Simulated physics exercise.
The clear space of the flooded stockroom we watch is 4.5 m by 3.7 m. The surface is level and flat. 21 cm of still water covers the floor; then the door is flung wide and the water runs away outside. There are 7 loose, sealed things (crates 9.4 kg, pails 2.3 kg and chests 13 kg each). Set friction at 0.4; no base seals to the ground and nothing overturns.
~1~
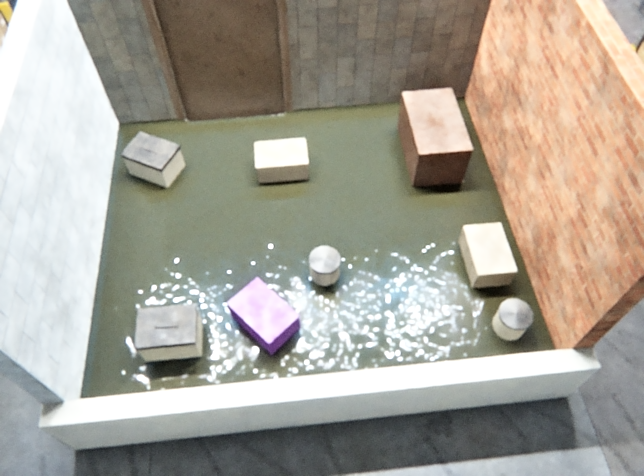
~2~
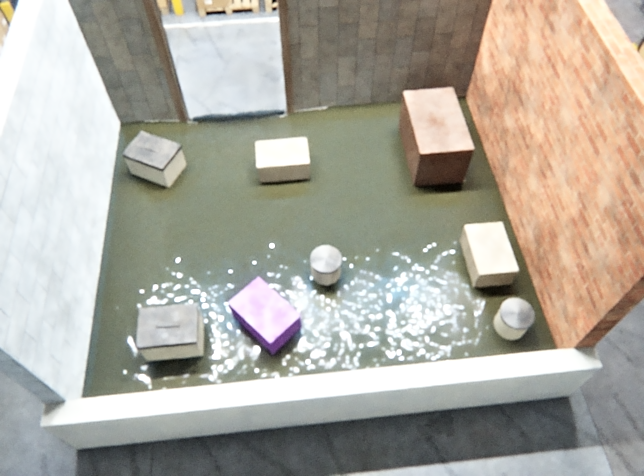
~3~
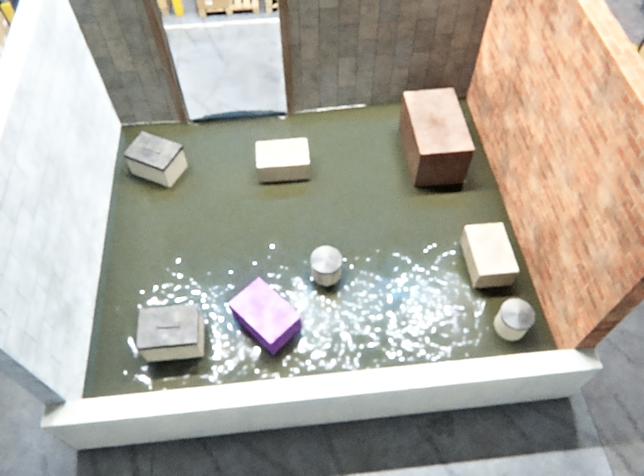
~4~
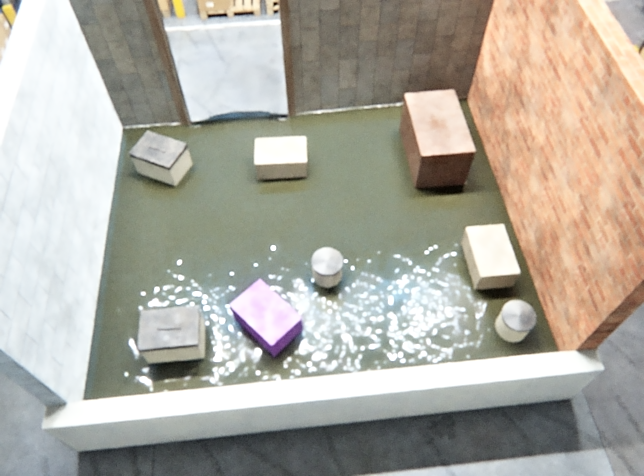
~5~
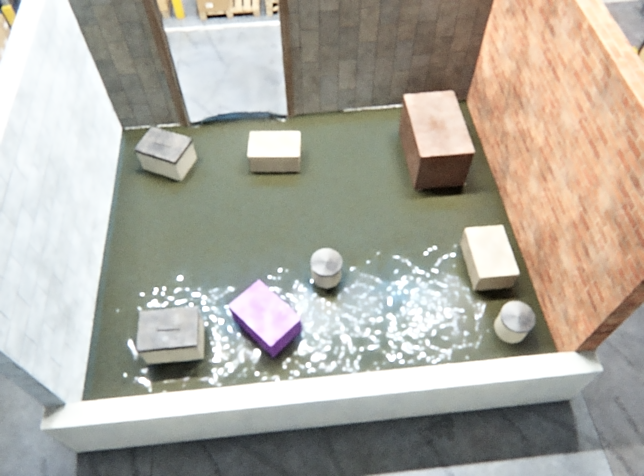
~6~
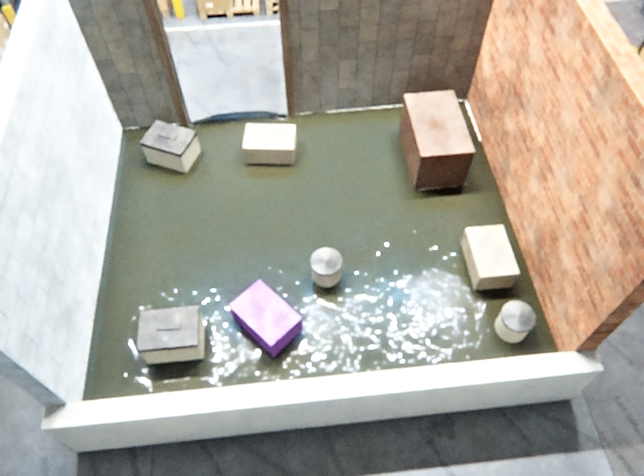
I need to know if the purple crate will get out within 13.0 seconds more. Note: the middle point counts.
The purple crate is still inside.
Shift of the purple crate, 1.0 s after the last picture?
Shift by then: About 10 cm.
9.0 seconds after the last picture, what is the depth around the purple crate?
Close to 13 centimetres.
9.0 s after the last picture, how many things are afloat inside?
The number is 5.
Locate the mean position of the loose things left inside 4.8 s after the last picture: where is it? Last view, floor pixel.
Mean position approx. (332, 293).
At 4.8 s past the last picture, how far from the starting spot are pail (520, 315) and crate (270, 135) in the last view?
The first is 10 cm off, the second is washed out.
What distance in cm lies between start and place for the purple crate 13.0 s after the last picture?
Around 120 cm from where it started.
Then, 1.0 s after the last picture the purple crate is near (264, 302), 0.1 m from its start, afloat; 0 of 7 are out; 7 afloat.
Then, 4.8 s after the last picture the purple crate is near (242, 286), 0.4 m from its start, afloat; 2 of 7 are out; 5 afloat.
Then, 9.0 s after the last picture the purple crate is near (239, 255), 0.8 m from its start, afloat; 2 of 7 are out; 5 afloat.
Then, 13.0 s after the last picture the purple crate is near (224, 231), 1.1 m from its start, afloat; 2 of 7 are out; 5 afloat.
